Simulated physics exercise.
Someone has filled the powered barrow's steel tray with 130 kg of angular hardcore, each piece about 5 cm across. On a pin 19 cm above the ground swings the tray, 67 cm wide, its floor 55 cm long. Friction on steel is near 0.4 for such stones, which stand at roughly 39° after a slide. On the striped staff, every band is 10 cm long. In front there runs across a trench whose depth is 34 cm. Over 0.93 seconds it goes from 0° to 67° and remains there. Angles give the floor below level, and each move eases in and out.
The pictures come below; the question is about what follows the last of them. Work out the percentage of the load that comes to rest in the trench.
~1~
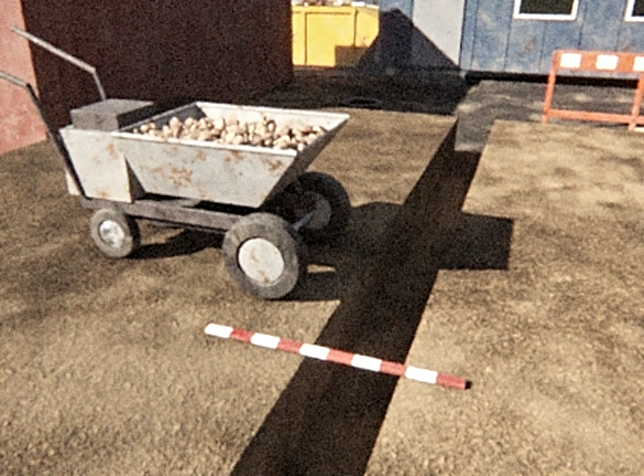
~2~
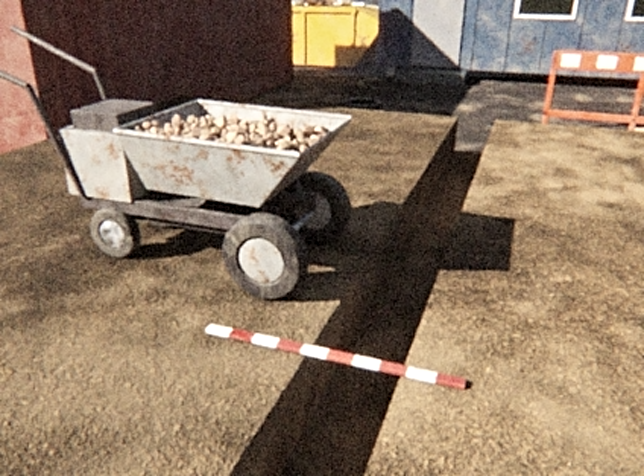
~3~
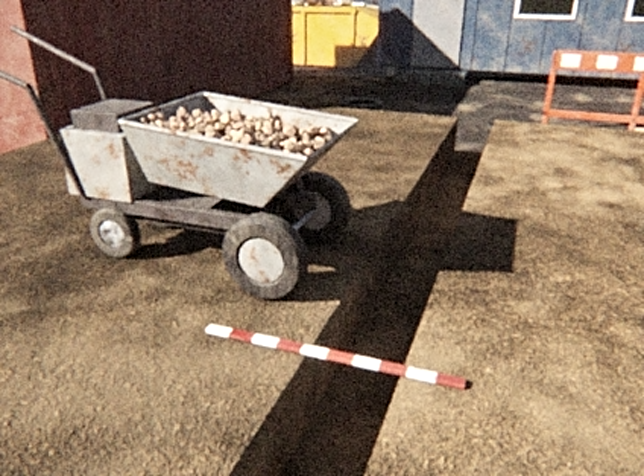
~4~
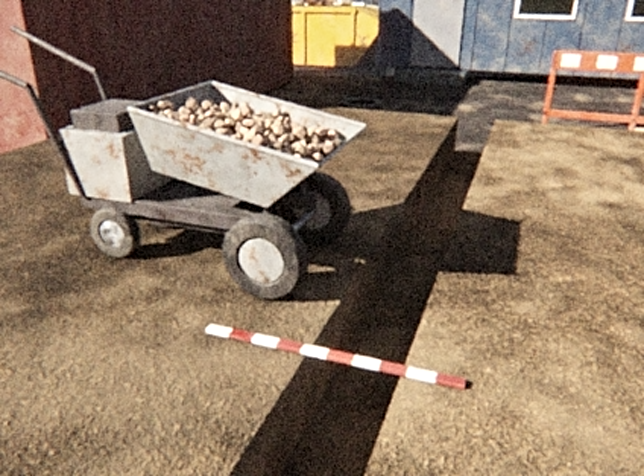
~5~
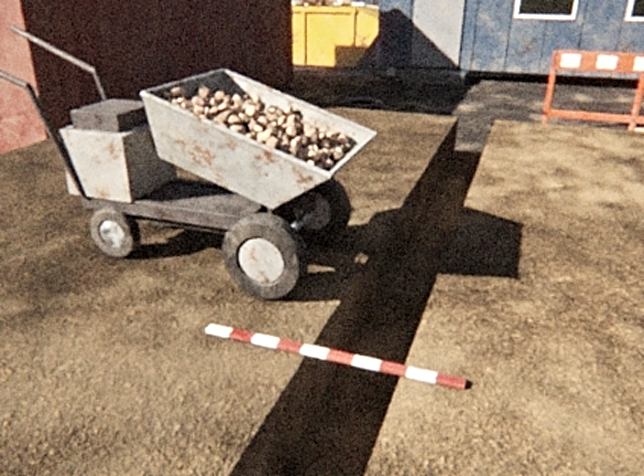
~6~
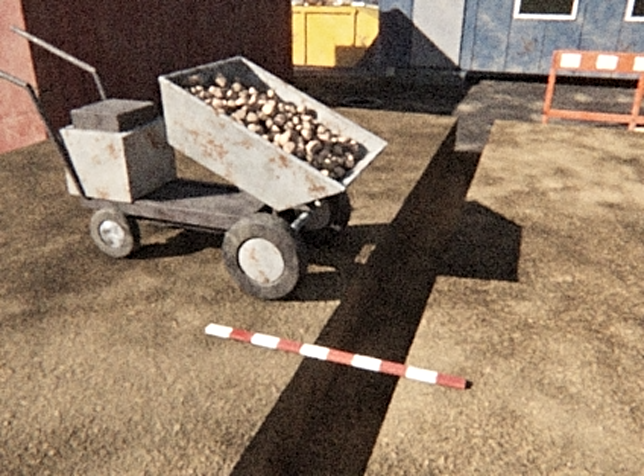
It works out at about 49 per cent of the load.
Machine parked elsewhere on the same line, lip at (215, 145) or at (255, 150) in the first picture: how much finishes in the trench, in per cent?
Result: Close to 55 then close to 75 per cent.
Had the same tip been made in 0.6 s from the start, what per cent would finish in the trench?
Probably about 35 in a hundred.
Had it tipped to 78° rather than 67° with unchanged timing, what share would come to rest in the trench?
About 60%.
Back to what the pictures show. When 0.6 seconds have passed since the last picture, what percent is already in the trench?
By that moment, roughly 10 per cent of the load.
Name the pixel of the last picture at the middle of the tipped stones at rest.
Middle at around (417, 331), I'd say.
Then, 0.3 s after the last picture the floor is at 57°, 100 % in the tray; the foremost stones are at (378, 220).
Then, 0.6 s after the last picture the floor is at 67°, 84 % in the tray, 10 % in the trench, 6 % past the trench; the foremost stones are at (459, 296).
Then, 1.0 s after the last picture the floor is at 67°, 49 % in the tray, 22 % in the trench, 29 % past the trench; the foremost stones are at (575, 312).
Then, 2.9 s after the last picture the floor is at 67°, 22 % in the tray, 49 % in the trench, 29 % past the trench; the foremost stones are at (634, 316).
